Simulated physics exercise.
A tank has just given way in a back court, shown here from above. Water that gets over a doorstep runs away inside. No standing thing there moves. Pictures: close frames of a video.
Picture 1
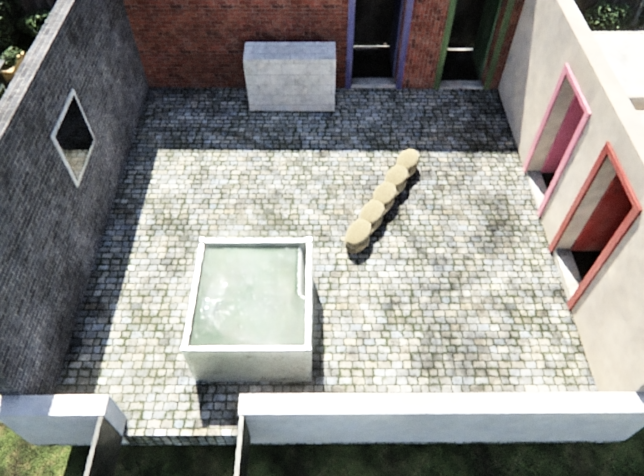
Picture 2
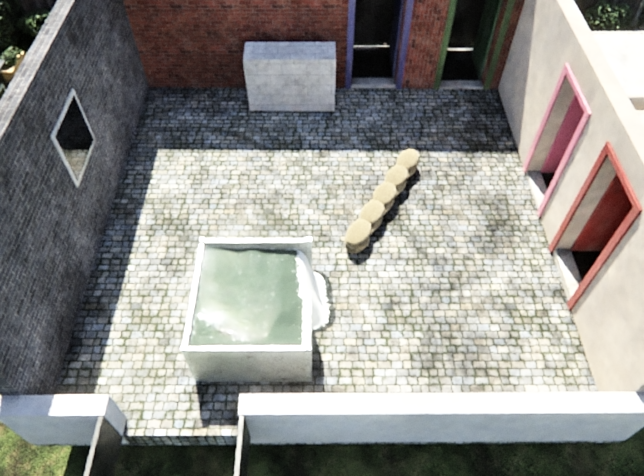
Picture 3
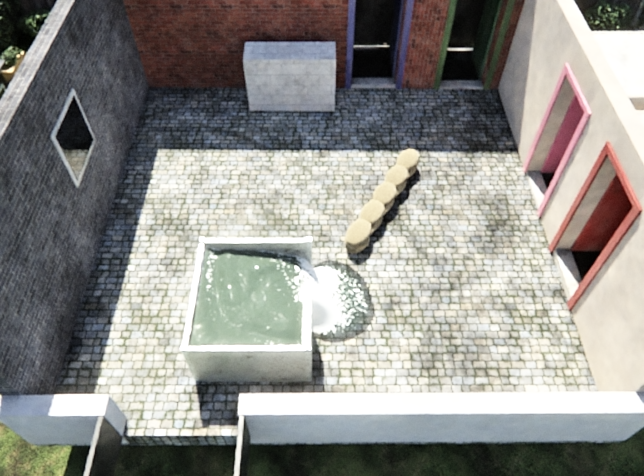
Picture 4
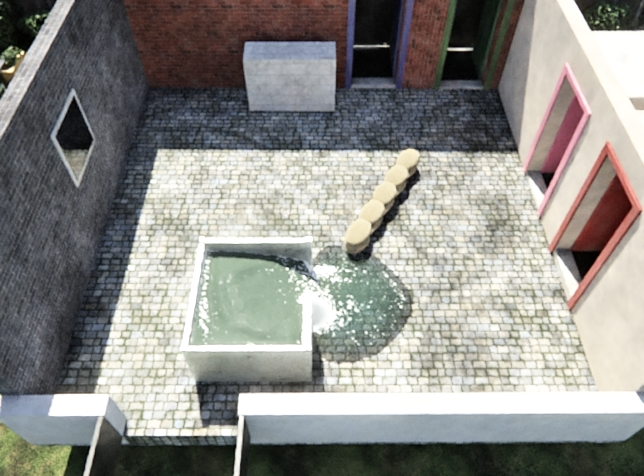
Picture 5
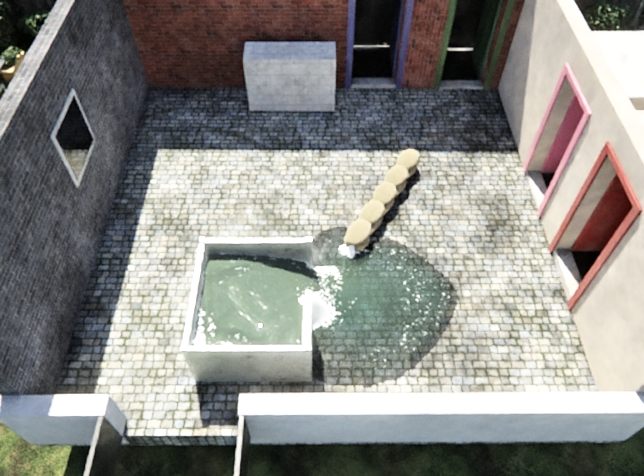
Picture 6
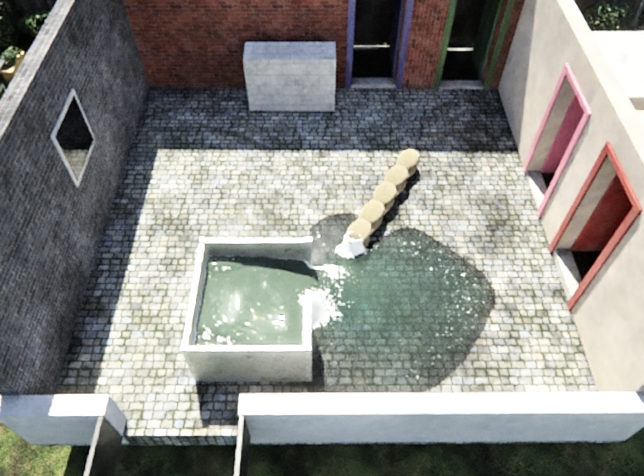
Water pours from the right side of a square tank and spreads rightward across the paving.
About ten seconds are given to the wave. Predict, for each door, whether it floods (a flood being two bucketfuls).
Prediction: The blue door stays unflooded; the red door floods; the green door floods; the pink door floods.
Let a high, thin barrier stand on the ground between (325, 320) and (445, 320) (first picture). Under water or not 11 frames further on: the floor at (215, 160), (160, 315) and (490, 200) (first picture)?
Results in sequence: Bone-dry / bone-dry / swamped.
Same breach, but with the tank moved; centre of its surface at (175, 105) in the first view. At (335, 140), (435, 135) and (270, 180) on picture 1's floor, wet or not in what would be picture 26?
Going through them in that order: Waterlogged, waterlogged and still bare.
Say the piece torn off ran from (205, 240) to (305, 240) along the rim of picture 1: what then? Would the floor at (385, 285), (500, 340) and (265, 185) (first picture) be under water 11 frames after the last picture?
In turn: Dry, clear, covered.
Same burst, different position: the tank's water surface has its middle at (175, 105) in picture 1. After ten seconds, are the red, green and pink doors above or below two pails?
My call is that the red one doesn't reach the threshold, the green one surpasses the threshold and the pink one surpasses the threshold.
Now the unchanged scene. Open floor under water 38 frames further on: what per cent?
Some 45 in a hundred.
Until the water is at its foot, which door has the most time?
Result: The one in blue.
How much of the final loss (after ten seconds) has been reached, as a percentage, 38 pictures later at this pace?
About 70 per cent.
A moment on, water covers 30 % of the floor; the blue door not reached, the red door under two buckets in, the green door not reached, the pink door not reached.
Next, water covers 30 % of the floor; the blue door not reached, the red door over two buckets in, the green door not reached, the pink door over two buckets in.
Then, water covers 35 % of the floor; the blue door not reached, the red door far over two buckets in, the green door under two buckets in, the pink door over two buckets in.
Later, water covers 45 % of the floor; the blue door wet at the sill, nothing in, the red door far over two buckets in, the green door over two buckets in, the pink door over two buckets in.
In the end, water covers 60 % of the floor; the blue door wet at the sill, nothing in, the red door far over two buckets in, the green door far over two buckets in, the pink door over two buckets in.
